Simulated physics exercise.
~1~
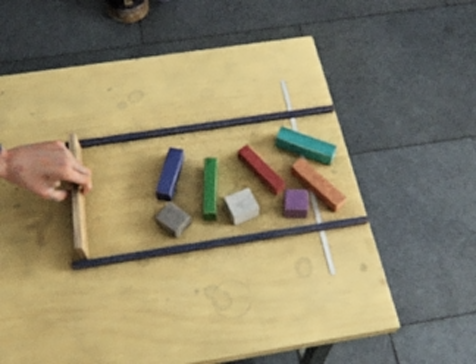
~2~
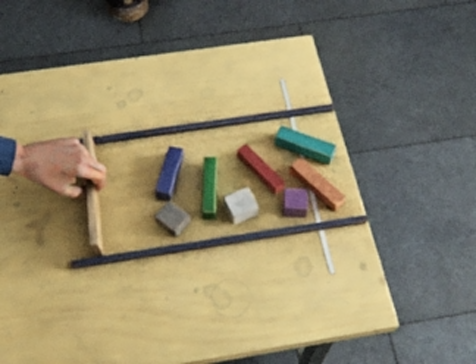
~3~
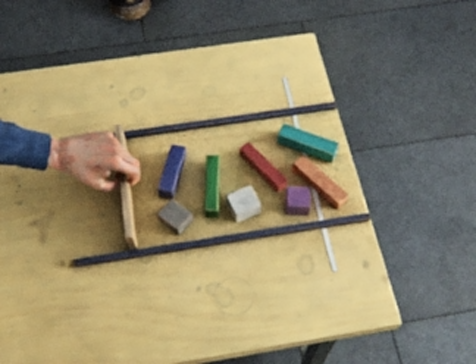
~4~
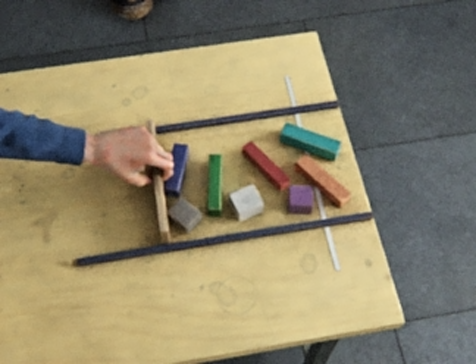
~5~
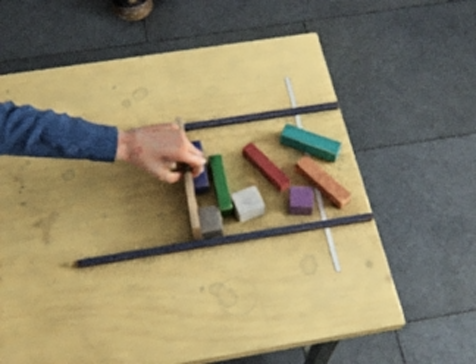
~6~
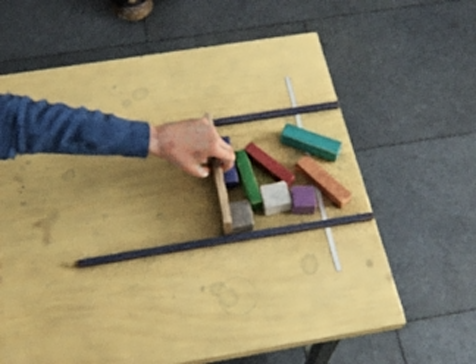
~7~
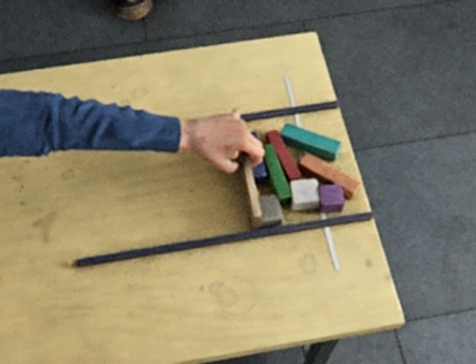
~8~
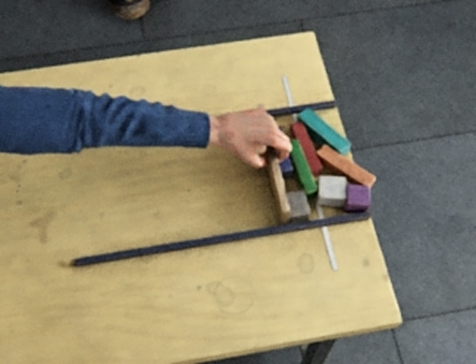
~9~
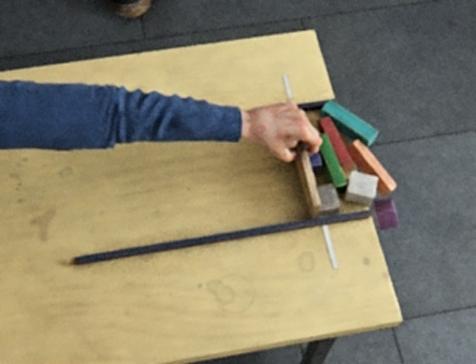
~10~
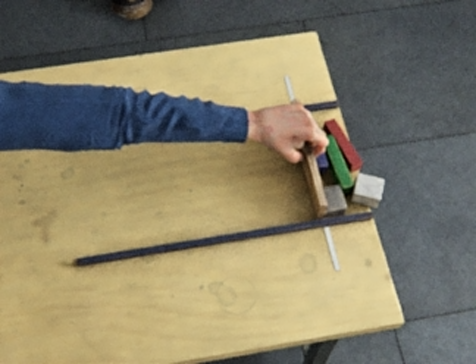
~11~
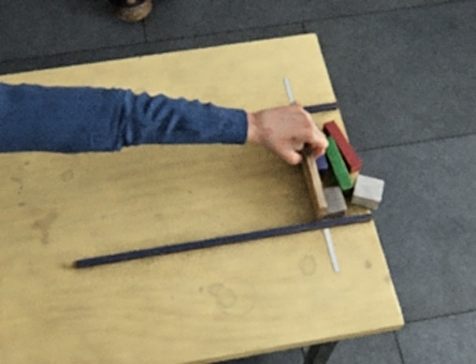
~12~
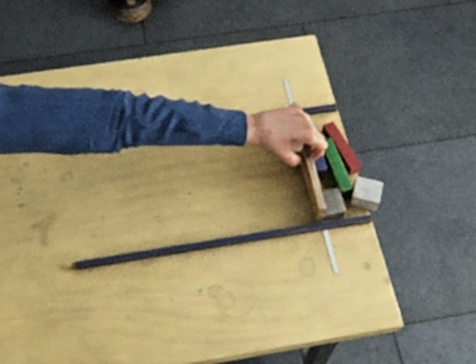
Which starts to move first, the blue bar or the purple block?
The blue bar starts to move first, as the board reaches the pieces at the left. The purple block, farther to the right, begins moving only later.
